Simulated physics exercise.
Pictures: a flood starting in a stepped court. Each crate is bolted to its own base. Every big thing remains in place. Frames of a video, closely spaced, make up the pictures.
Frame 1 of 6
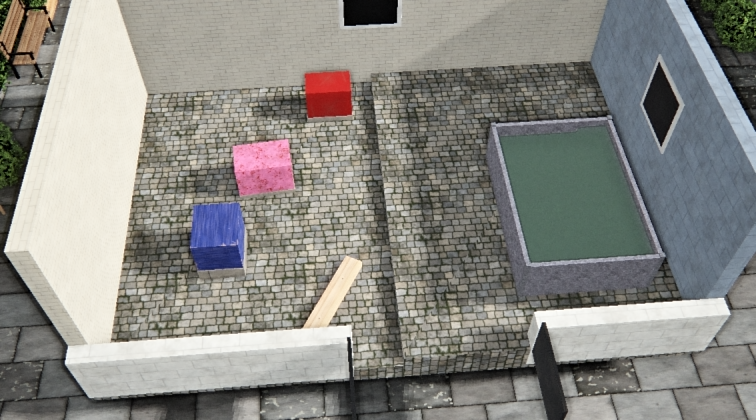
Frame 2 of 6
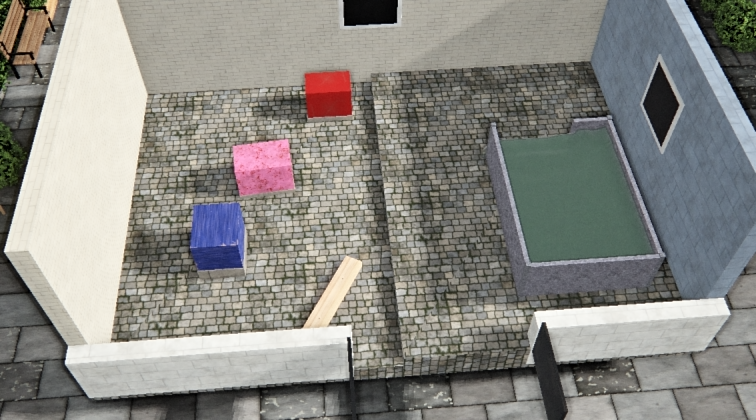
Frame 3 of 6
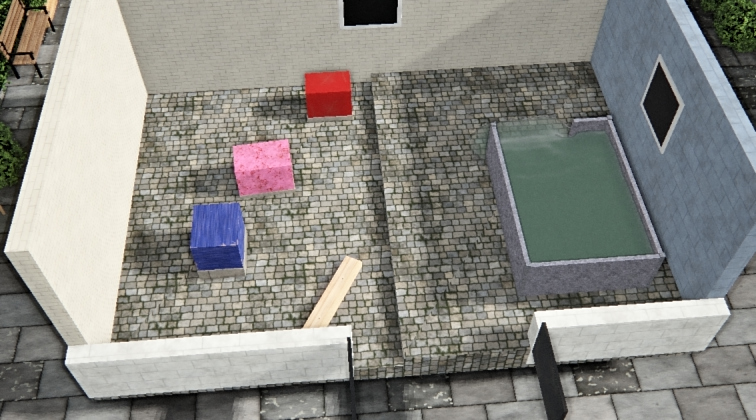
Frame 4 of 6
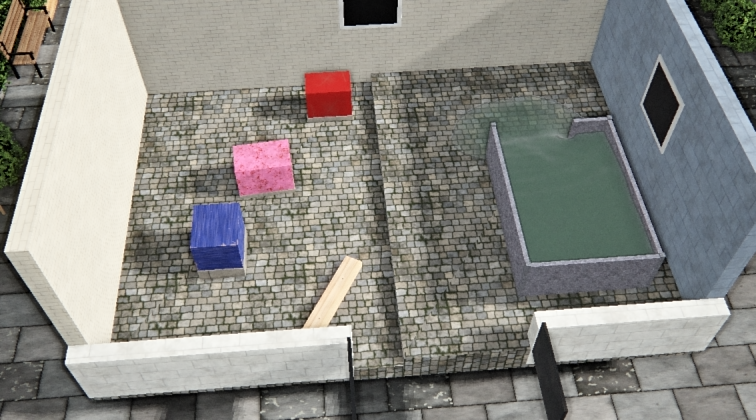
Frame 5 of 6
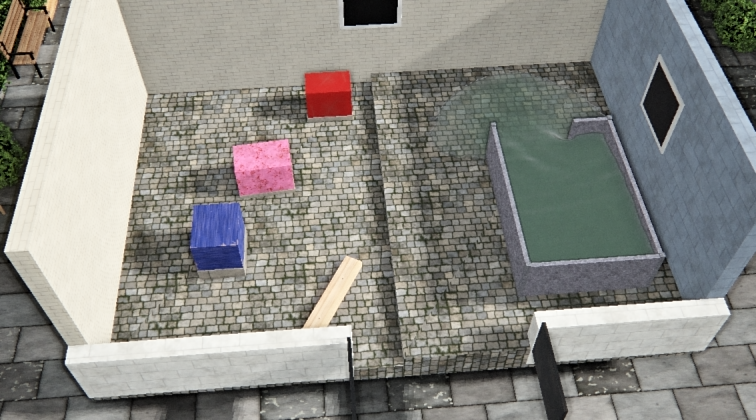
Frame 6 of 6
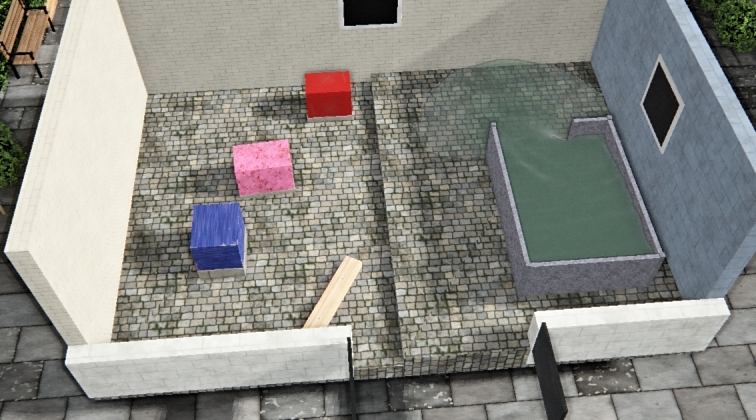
A walled stone courtyard held a tank of still green water, until a gap opened in the tank's far side and water poured out, spreading across the paving behind it and toward the left.
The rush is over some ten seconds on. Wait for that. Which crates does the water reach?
My prediction: The red crate meets the water, the blue crate avoids the water, the pink crate meets the water.
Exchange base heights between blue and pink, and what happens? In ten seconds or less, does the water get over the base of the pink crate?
The pink one stays out of it.
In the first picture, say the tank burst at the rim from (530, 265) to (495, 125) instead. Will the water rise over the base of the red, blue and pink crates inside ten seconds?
The red crate gets drenched; the blue crate gets drenched; the pink crate gets drenched.
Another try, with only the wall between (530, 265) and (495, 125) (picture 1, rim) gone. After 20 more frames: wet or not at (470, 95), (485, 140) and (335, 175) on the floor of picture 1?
So it's nothing at the first, nothing at the second and liquid at the third.
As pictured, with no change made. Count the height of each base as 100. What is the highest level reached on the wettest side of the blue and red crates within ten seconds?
Around 60 % and 340 %.
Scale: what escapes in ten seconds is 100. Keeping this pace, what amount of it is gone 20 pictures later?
Around 0 %.
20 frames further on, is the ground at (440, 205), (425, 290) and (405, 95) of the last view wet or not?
First spared, second spared, third inundated.
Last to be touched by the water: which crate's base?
Clearly the blue-painted one.
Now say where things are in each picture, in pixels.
Still water in the open tank at (571, 190), in the first picture.
The front is at a hidden place, out from the gap on the open tank's far side, in the second picture.
The front is at (554, 122), out from the gap on the open tank's far side, in the third picture.
The front is at (536, 99), out from the gap on the open tank's far side, in the fourth picture.
Water pours out on the open tank's far side and has run to (522, 75), in the fifth picture.
Water pours out on the open tank's far side and has run to (465, 69), in the sixth picture.
A moment on, water covers 20 % of the floor; the red crate not reached, the blue crate not reached, the pink crate not reached.
Next, water covers 20 % of the floor; the red crate water round its plinth, the blue crate not reached, the pink crate not reached.
Then, water covers 45 % of the floor; the red crate water round its plinth, the blue crate not reached, the pink crate water round its plinth.
Later, water covers 80 % of the floor; the red crate water round its plinth, the blue crate water round its plinth, the pink crate water round its plinth.
In the end, water covers 85 % of the floor; the red crate was topped, the blue crate stayed above the water, the pink crate was topped.
